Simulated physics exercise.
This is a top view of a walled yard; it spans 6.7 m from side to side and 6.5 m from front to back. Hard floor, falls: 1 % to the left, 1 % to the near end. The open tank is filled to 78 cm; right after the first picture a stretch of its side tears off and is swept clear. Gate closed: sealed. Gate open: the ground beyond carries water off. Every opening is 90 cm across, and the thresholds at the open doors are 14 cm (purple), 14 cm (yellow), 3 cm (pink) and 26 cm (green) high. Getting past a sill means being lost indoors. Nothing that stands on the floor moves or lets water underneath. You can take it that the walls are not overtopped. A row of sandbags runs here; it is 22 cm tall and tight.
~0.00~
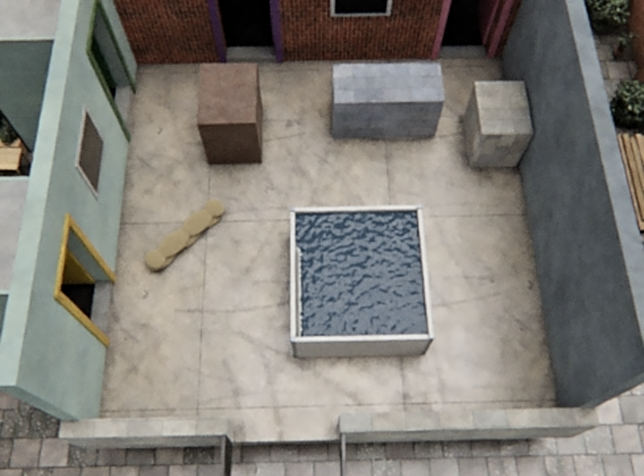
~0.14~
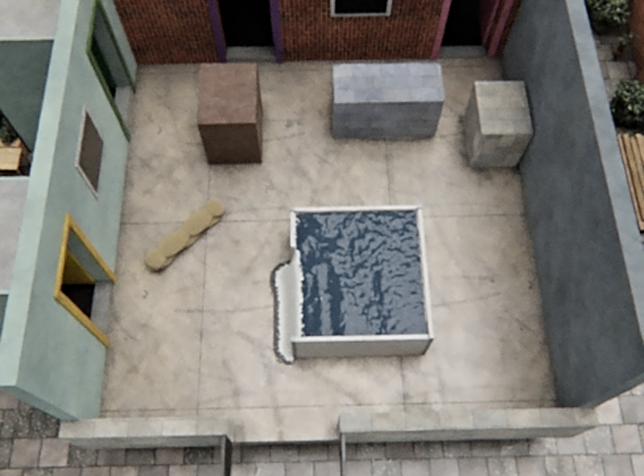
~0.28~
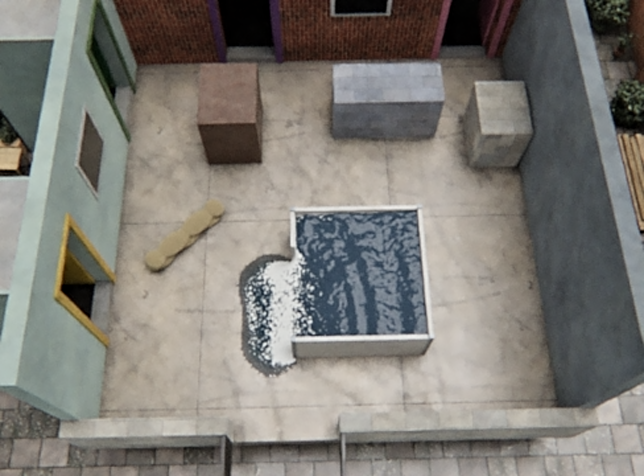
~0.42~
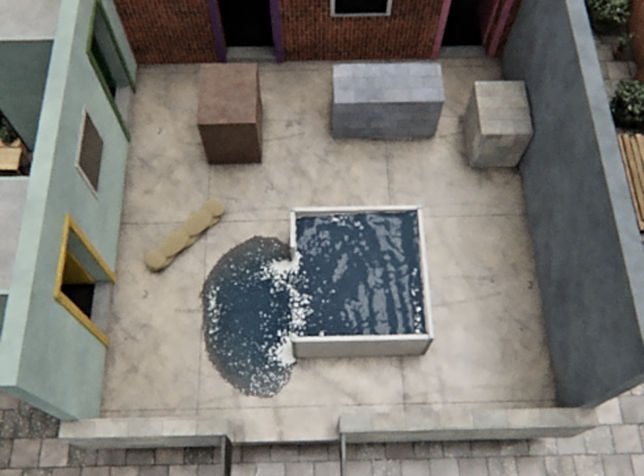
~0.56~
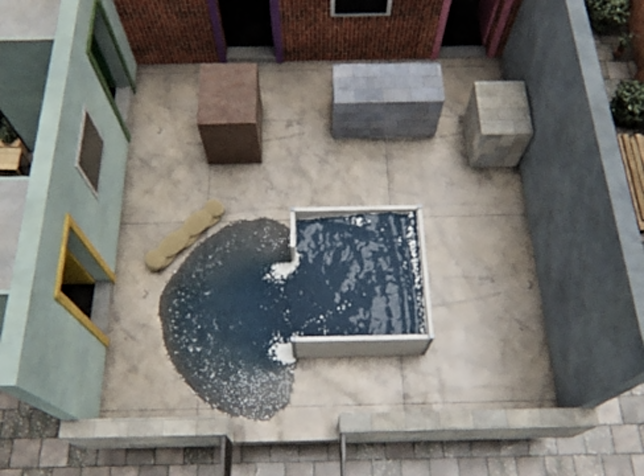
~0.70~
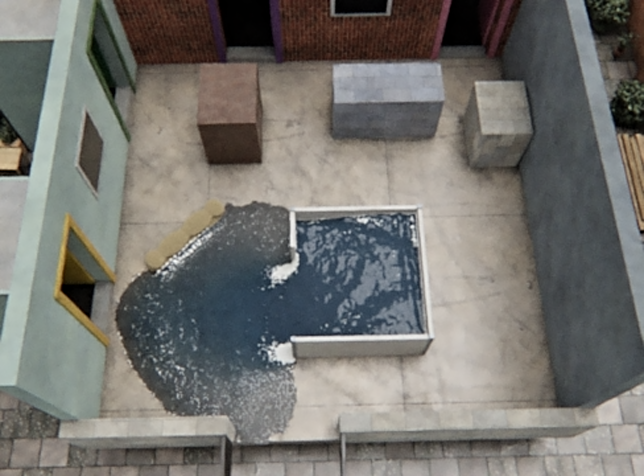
Water burst through the left side of an open tank in a walled yard, foaming white at first, then spread across the pale floor in a widening dark pool that reached the sandbags.
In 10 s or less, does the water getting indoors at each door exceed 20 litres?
My prediction: The purple door stops short of the limit, the yellow door overruns the limit, the pink door stops short of the limit, the green door stops short of the limit.
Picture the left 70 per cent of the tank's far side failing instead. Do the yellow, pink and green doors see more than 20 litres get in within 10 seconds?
Result: Yellow limit not passed, pink limit passed, green limit not passed.
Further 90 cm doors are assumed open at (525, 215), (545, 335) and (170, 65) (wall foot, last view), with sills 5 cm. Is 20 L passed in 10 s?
Taking them in order, the first gets too little, the second too little and the third enough.
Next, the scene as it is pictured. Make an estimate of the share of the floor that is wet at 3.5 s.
Roughly 40 percent.
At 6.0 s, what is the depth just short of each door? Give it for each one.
Centimetres: Purple 4 / yellow 17 / pink 0 / green 6.
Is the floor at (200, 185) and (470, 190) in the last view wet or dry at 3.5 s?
I'd say drenched, then spared.
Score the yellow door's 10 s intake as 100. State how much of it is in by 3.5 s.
Around 85 percent.
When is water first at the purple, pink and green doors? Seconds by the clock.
Times: Purple 4.5 seconds, pink 8.0 seconds, green 2.8 seconds.
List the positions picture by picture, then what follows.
Still water, 78 cm deep, in the open tank at (359, 272), in the first picture.
The front is at (283, 357), 0.8 m from the gap at (296, 303); 0.4 m2 of floor is under water; 78 cm left at the back of the open tank, in the second picture.
The front is at (249, 272), 1.0 m from the gap at (296, 304); 1.2 m2 of floor is under water; 78 cm left at the back of the open tank, in the third picture.
The front is at (210, 284), 1.4 m from the gap at (296, 305); 2.6 m2 of floor is under water; 73 cm left at the back of the open tank, in the fourth picture.
The front is at (167, 296), 2.0 m from the gap at (297, 305); 4.6 m2 of floor is under water; 66 cm left at the back of the open tank, in the fifth picture.
The front is at (124, 304), 2.7 m from the gap at (296, 305); 6.4 m2 of floor is under water; 67 cm left at the back of the open tank, in the sixth picture.
After 1.4 s water covers 25 % of the floor and is deepest (57 cm) near (99, 428); purple door not reached, yellow door 33 cm at the sill, 97 L in, pink door not reached, green door not reached.
After 2.2 s water covers 30 % of the floor and is deepest (46 cm) near (111, 319); purple door not reached, yellow door 42 cm at the sill, 276 L in, pink door not reached, green door not reached.
After 3.5 s water covers 40 % of the floor and is deepest (28 cm) near (113, 297); purple door not reached, yellow door 26 cm at the sill, 448 L in, pink door not reached, green door 4 cm at the sill, 0 L in.
After 6.0 s water covers 70 % of the floor and is deepest (20 cm) near (99, 428); purple door 4 cm at the sill, 0 L in, yellow door 17 cm at the sill, 507 L in, pink door not reached, green door 6 cm at the sill, 0 L in.
After 10.0 s water covers 95 % of the floor and is deepest (12 cm) near (99, 428); purple door 4 cm at the sill, 0 L in, yellow door 10 cm at the sill, 512 L in, pink door 3 cm at the sill, 0 L in, green door 8 cm at the sill, 0 L in.
